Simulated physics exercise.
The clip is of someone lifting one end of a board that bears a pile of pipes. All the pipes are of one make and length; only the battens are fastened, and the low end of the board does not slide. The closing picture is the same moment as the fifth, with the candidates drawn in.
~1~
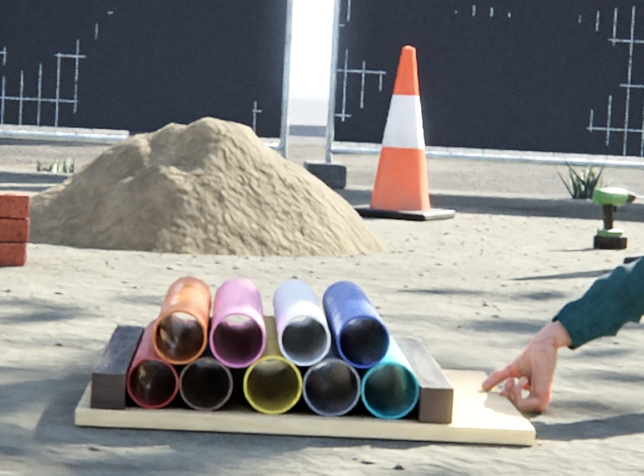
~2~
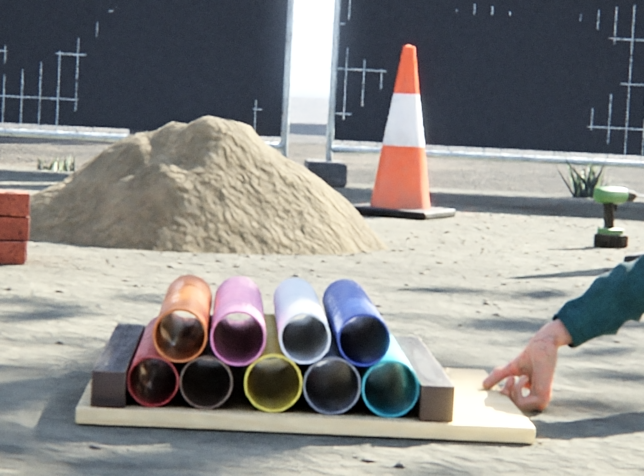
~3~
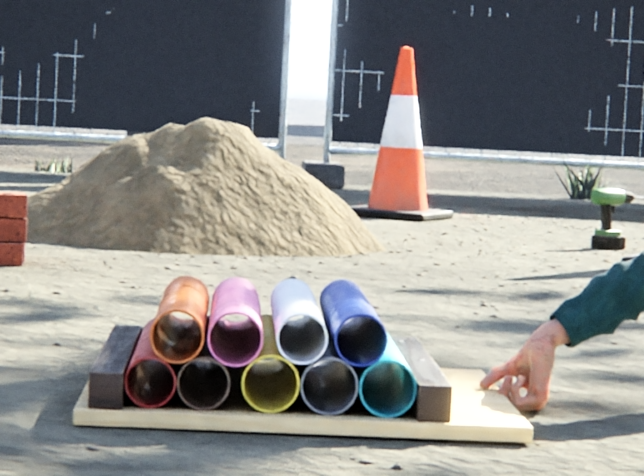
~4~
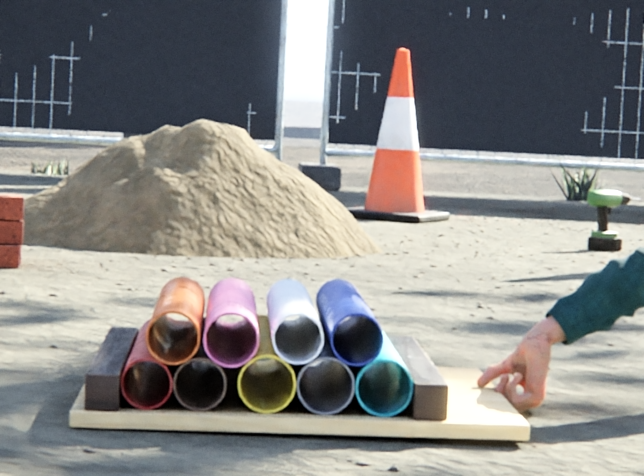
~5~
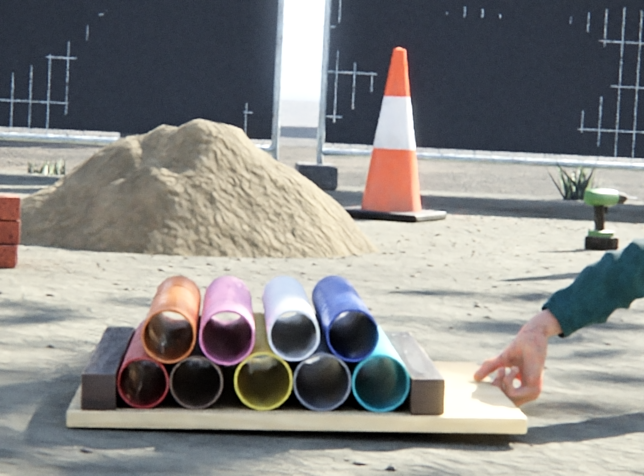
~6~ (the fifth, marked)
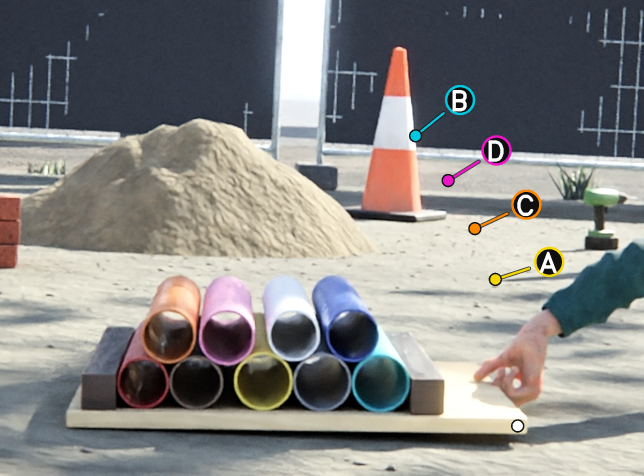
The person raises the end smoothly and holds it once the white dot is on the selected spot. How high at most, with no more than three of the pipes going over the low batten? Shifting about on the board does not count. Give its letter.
Up to C.
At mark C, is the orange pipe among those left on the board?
No, with C.
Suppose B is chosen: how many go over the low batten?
It comes to four.
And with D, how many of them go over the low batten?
At D the number is four.
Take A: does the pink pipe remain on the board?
Yes, with A.
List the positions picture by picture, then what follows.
In the first picture, grey pipe (332, 388); turquoise pipe (390, 390); pink pipe (237, 340).
In the second picture, pink pipe (238, 338); blue pipe (364, 339).
In the third picture, board (299, 378); turquoise pipe (388, 389); red pipe (151, 382).
In the fourth picture, board (295, 378); red pipe (147, 383); brown pipe (200, 384).
In the fifth picture, board (292, 375); red pipe (143, 383); brown pipe (196, 382).
On the copy, A at (496, 279); B at (416, 136); C at (475, 229); D at (448, 180); the white dot at (518, 426).
On C. First, board at 16°.
Then, board at 28°.
Finally, board at 28°, two over the low batten (pink, orange).
By contrast, A none over the low batten; B four over the low batten (pink, blue, orange, white); D four over the low batten (pink, blue, orange, white).
